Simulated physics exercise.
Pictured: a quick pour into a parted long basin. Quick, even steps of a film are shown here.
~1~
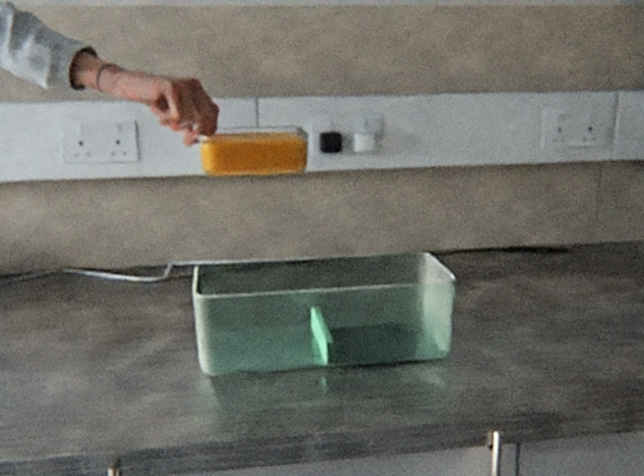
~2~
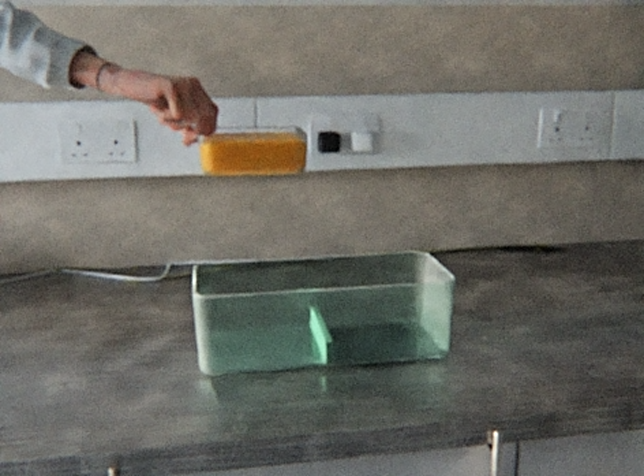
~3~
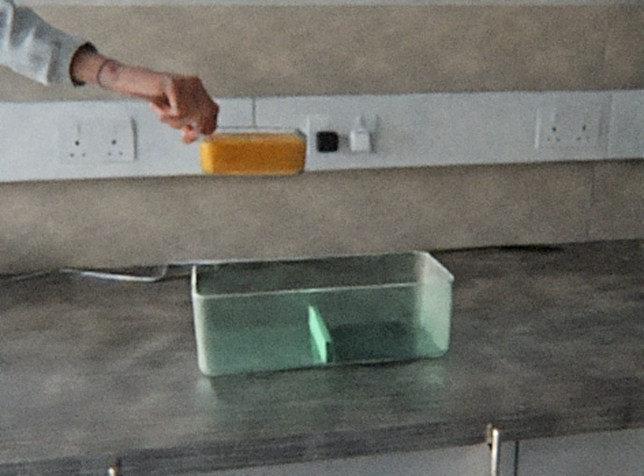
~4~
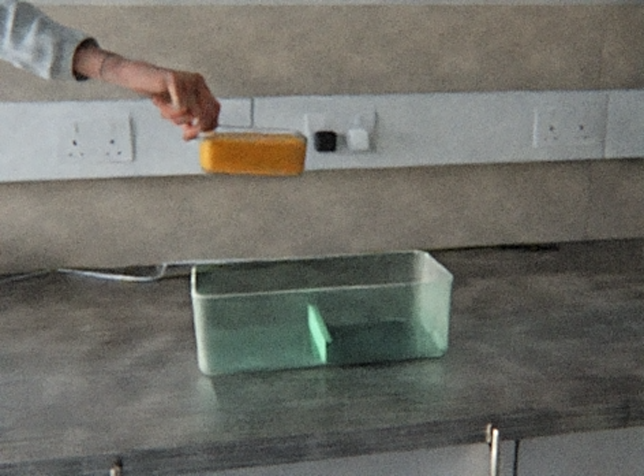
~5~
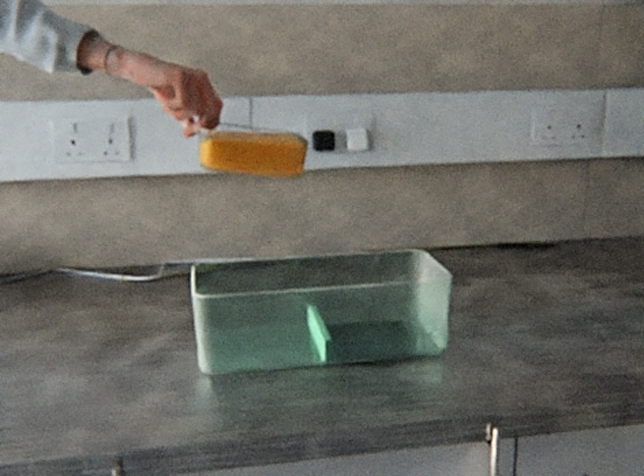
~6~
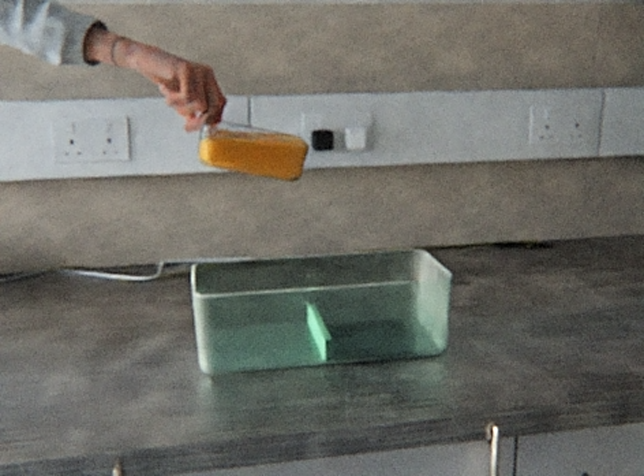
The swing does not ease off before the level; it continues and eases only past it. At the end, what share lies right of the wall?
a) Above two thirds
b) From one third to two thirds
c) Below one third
a.
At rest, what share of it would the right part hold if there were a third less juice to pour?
About 70 %.
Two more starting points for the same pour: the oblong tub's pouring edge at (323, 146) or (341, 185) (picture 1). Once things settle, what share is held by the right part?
It comes out at around 75 percent and then around 85 percent.
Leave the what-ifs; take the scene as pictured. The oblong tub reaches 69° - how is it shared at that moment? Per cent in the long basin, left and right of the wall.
Left: 0 %. Right: 20 %.
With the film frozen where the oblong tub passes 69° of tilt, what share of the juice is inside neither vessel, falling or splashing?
It works out to about 55 percent.
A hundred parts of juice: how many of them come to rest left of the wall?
It is close to 20 per cent.
A moment on, the oblong tub is tipped part way and 25 per cent is still to pour, 1 is left of the wall and 18 right of it.
Next, the oblong tub is tipped right over and 4 per cent is still to pour, 11 is left of the wall and 73 right of it.
Then the oblong tub is tipped right over and 0 per cent is still to pour, 19 is left of the wall and 73 right of it.
Later the oblong tub is tipped right over and 0 per cent is still to pour, 20 is left of the wall and 73 right of it.
Finally, 20 per cent lies left of the wall, 74 right of it and 7 outside.
